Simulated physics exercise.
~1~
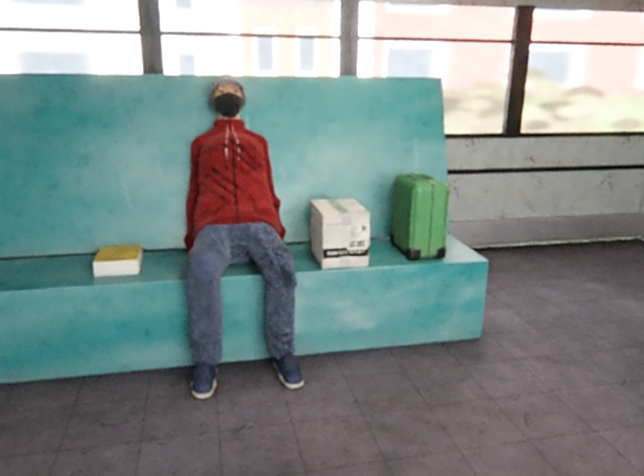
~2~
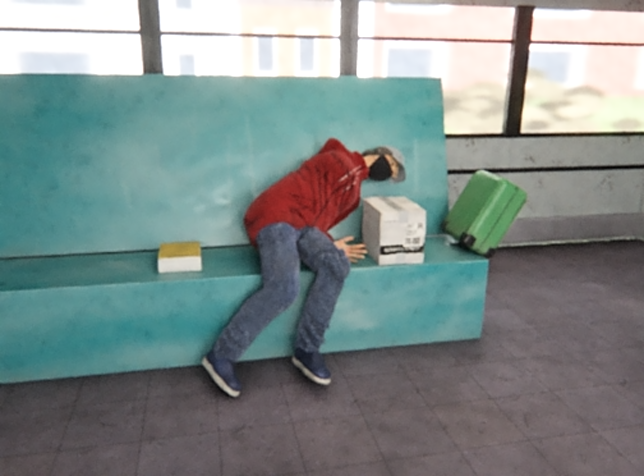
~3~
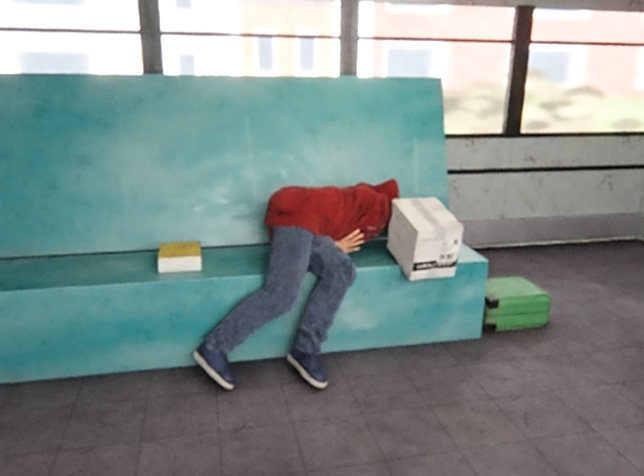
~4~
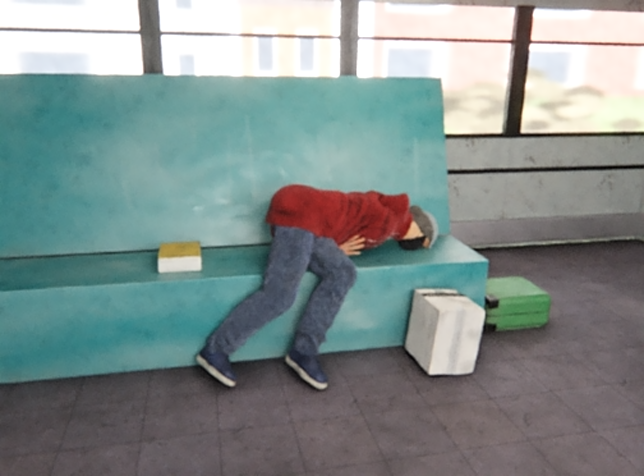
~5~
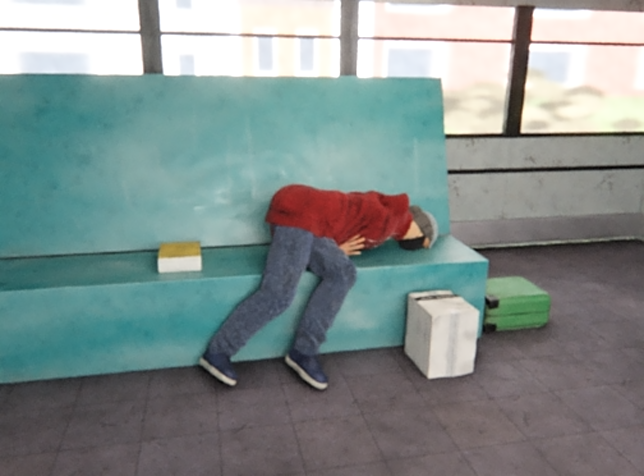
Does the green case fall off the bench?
Yes, the green case slides over the right end of the bench, tips, and ends up lying on the floor.
